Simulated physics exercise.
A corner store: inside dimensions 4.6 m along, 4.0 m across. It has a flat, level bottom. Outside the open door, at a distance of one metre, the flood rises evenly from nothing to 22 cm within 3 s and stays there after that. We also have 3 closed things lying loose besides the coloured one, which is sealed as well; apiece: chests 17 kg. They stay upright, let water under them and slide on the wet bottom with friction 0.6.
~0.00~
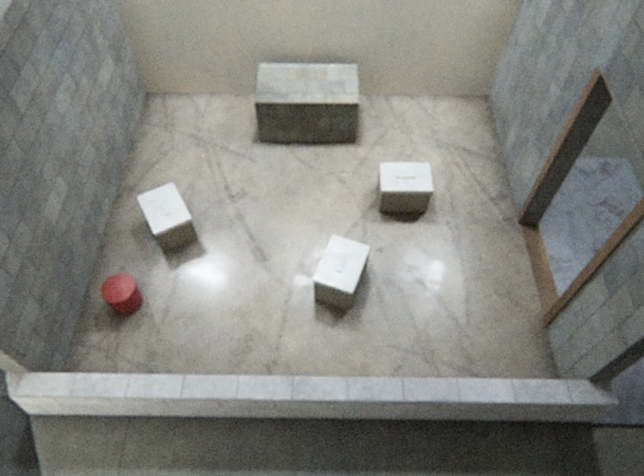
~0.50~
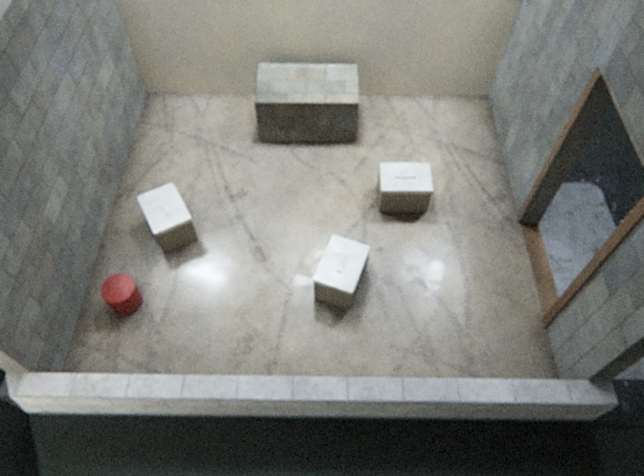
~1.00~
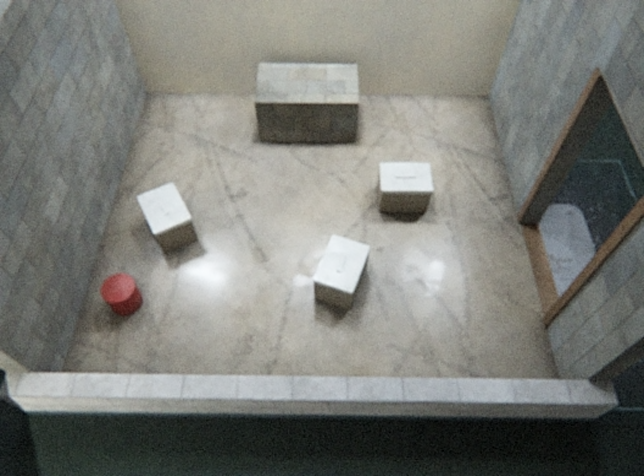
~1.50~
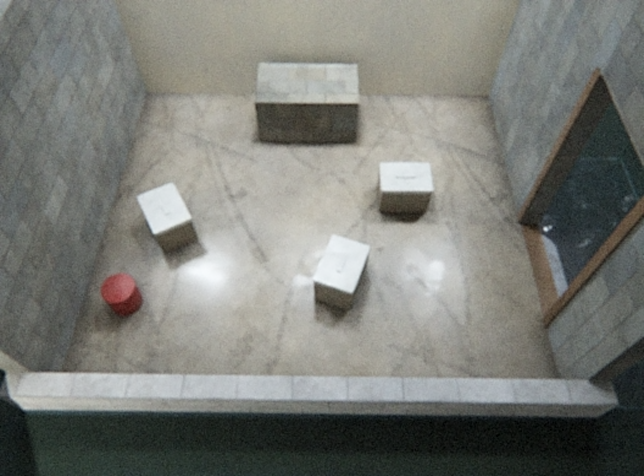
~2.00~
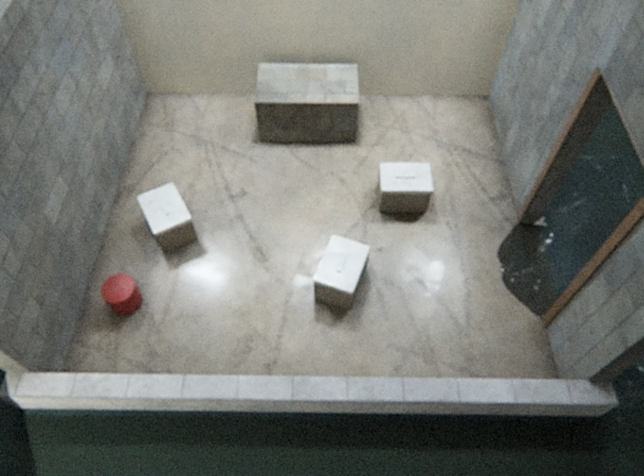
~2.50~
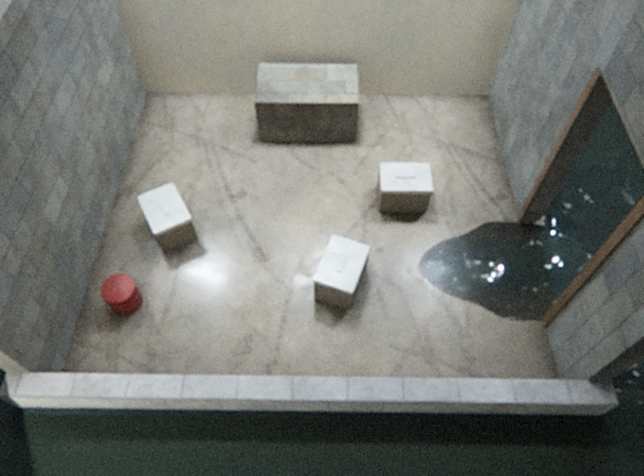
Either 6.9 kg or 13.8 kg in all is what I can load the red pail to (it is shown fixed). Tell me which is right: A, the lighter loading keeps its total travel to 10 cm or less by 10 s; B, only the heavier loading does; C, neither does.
Only the bigger ballast works.
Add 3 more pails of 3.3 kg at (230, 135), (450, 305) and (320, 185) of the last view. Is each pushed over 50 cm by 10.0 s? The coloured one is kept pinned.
Listed in order, they go beneath the bar, over the bar, beneath the bar.
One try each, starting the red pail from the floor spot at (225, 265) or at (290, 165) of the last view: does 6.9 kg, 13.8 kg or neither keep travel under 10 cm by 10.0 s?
In turn: Only the heavier mass works; the lighter mass suffices.
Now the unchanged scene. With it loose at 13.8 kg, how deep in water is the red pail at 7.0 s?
Depth: Approx. 7 cm.
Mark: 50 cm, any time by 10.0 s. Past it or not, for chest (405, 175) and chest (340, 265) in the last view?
First within the mark, second above the mark.
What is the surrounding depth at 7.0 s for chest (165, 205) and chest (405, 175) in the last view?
First about 5 cm, second about 5 cm.
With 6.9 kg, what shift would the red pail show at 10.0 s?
Displacement near 140 cm.
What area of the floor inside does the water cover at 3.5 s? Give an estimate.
At that time the wet patch spans about 4.0 m2.
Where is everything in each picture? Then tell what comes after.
The first picture shows the red pail at (118, 288), on the bottom; 0.0 m2 under water; 0 of 4 have shifted.
The second picture shows the red pail at (118, 288) rests on the ground; 0.0 m2 under water; 0 of 4 have shifted.
The third picture shows the red pail at (118, 288), on the bottom; water covers 0.0 m2; 0 of 4 have shifted.
The fourth picture shows the red pail at (118, 288), on the bottom; 0.0 m2 under water; 0 of 4 have shifted.
The fifth picture shows the red pail at (118, 288) rests on the ground; water covers 0.2 m2; 0 of 4 have shifted.
The sixth picture shows the red pail at (118, 288), on the bottom; 1.0 m2 under water; 0 of 4 have shifted.
After 3.5 s the red pail would be 0 cm from its start with 6.9 kg and 0 cm from its start with 13.8 kg; 0 cm of water round it then.
After 4.5 s the red pail would be 0 cm from its start with 6.9 kg and 0 cm from its start with 13.8 kg; 0 cm of water round it then.
After 7.0 s the red pail would be 0 cm from its start with 6.9 kg and 0 cm from its start with 13.8 kg; 7 cm of water round it then.
After 10.0 s the red pail would be 141 cm from its start with 6.9 kg and 0 cm from its start with 13.8 kg; 12 cm of water round it then.
